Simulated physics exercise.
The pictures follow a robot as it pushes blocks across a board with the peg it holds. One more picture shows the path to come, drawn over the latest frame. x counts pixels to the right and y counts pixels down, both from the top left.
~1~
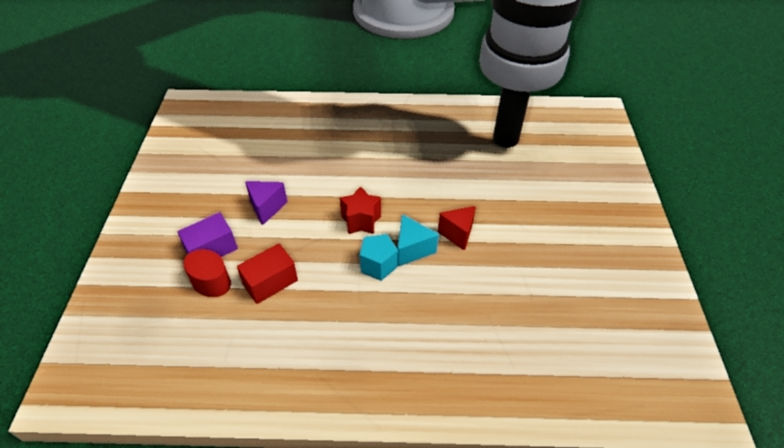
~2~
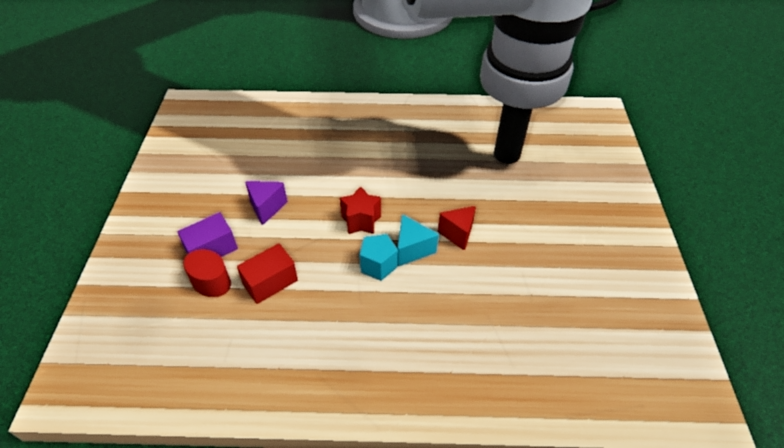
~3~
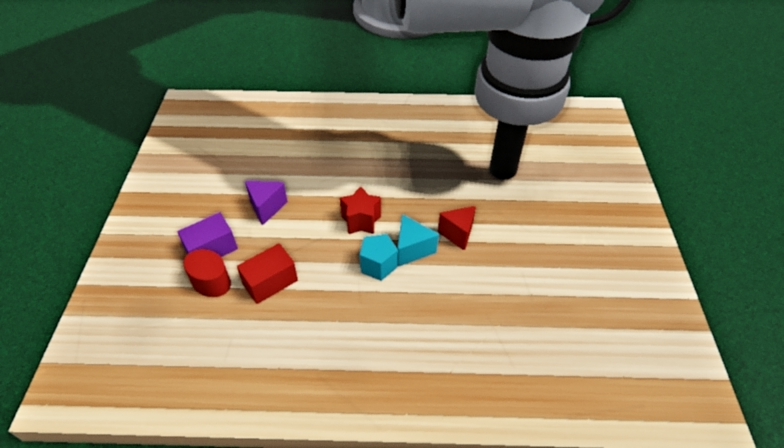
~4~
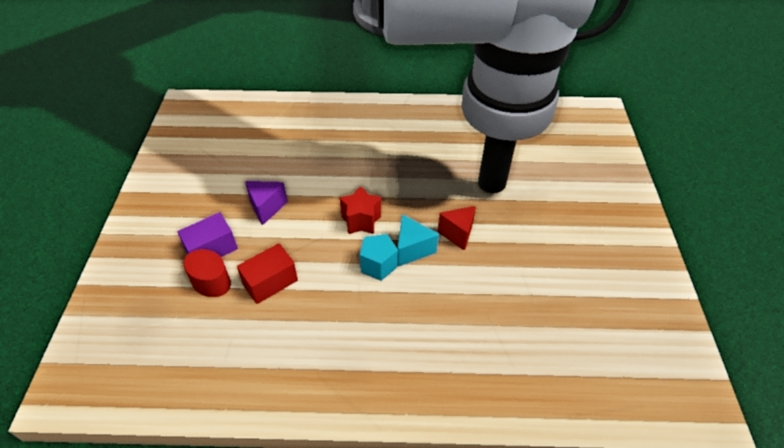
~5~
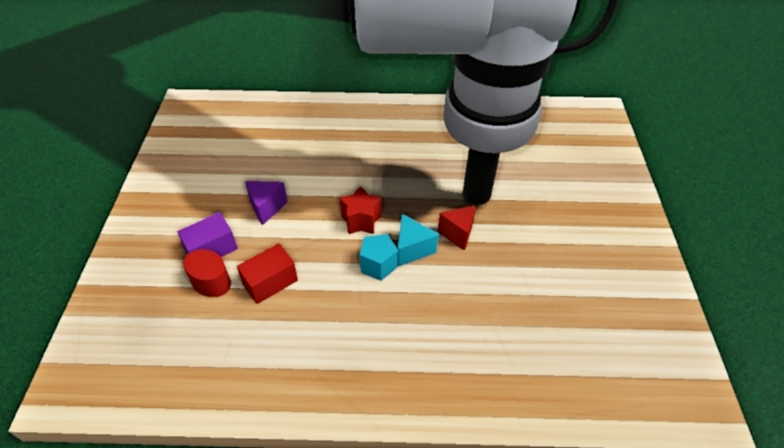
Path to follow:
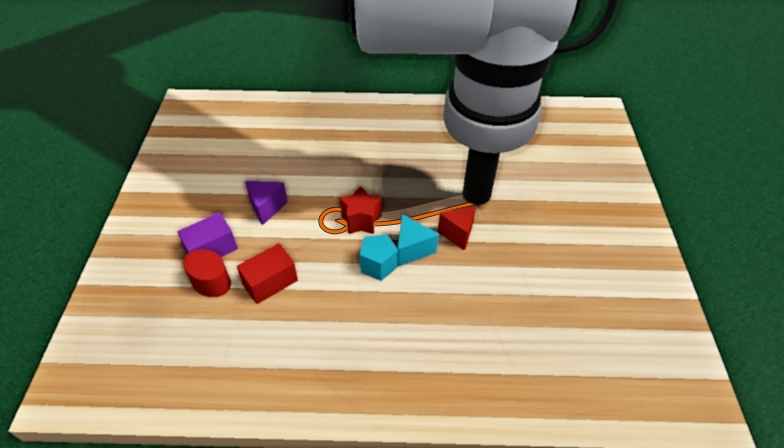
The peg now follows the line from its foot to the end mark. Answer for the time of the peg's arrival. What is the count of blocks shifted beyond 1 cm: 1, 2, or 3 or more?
My count: 1.
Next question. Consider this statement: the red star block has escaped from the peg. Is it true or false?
My answer: False.
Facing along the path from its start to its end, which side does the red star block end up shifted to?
It's pushed right.
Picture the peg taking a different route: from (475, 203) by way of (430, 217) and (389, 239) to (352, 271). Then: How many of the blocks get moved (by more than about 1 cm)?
In total, two blocks get moved by over 1 cm.
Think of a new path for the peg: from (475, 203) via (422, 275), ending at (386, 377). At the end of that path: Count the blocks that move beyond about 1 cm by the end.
By the end, three or more blocks will have moved.
Drawn move, from (475, 203) via (408, 220), ending at (336, 220).
What follows on the original path. One third of the way, peg at (431, 206); nothing pushed yet.
Two thirds of the way, peg at (383, 215); red star block at (353, 200).
At the end, peg at (335, 212); red star block at (305, 195); turquoise three-sided block still.
